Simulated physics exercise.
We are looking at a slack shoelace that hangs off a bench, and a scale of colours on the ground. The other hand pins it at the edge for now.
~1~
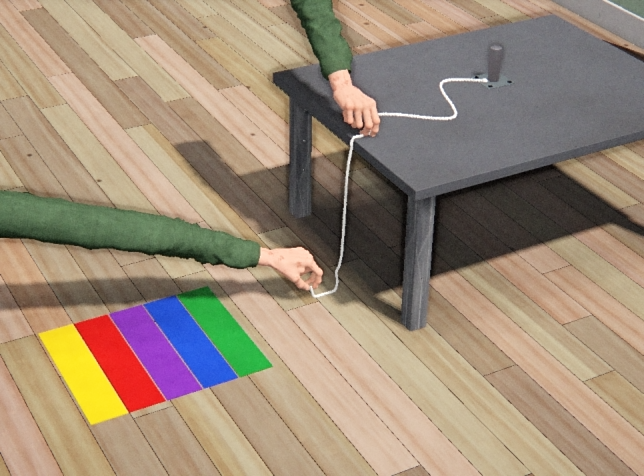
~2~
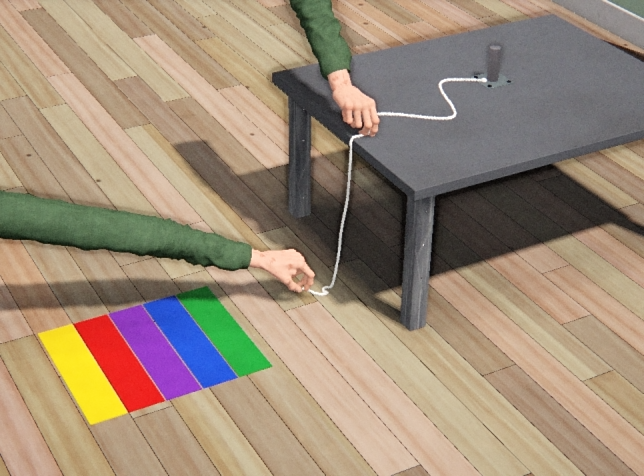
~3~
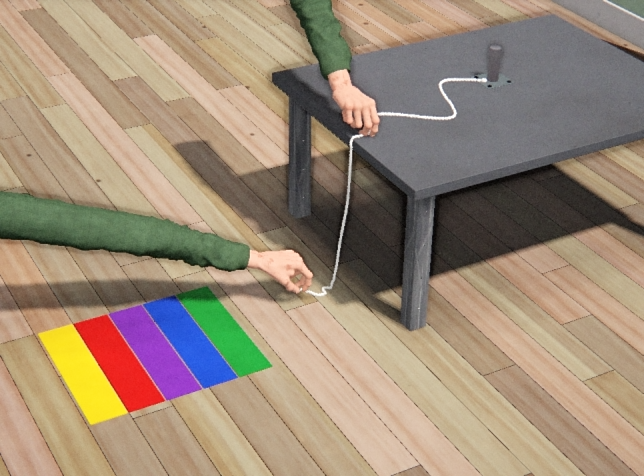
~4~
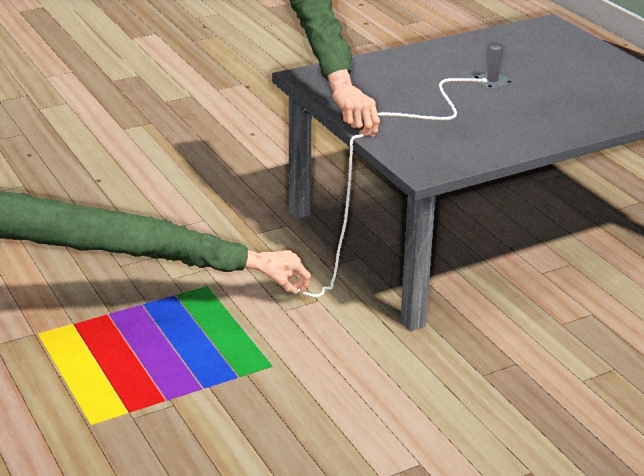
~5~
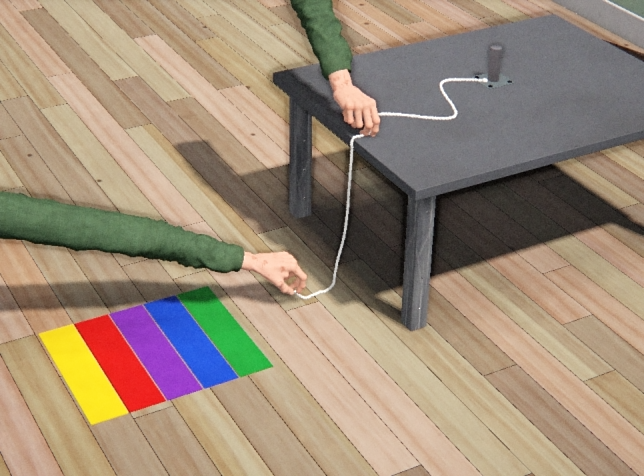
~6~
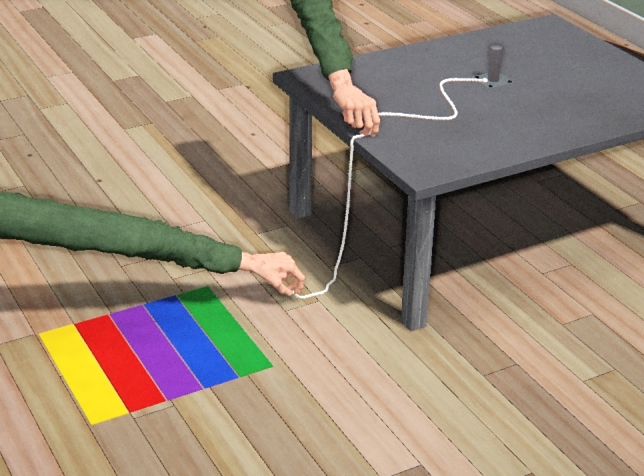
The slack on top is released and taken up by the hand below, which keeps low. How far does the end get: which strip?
It gets as far as the red strip.
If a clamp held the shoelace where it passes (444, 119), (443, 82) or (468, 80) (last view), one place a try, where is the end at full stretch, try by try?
Try by try, around (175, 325), (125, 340) and (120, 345).
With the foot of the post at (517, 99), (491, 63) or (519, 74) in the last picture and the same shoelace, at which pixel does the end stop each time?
Near (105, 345), (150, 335) and (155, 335).
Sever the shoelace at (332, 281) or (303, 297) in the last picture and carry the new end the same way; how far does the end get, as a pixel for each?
In that order: (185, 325) and (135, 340).
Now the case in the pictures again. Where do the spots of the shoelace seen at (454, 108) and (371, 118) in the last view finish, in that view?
They go to (407, 109) and to (325, 153).
A little later, end near (180, 325); over blue.
Next, end near (137, 338); over purple.
When it is tight, end near (113, 345); over red. The red one.
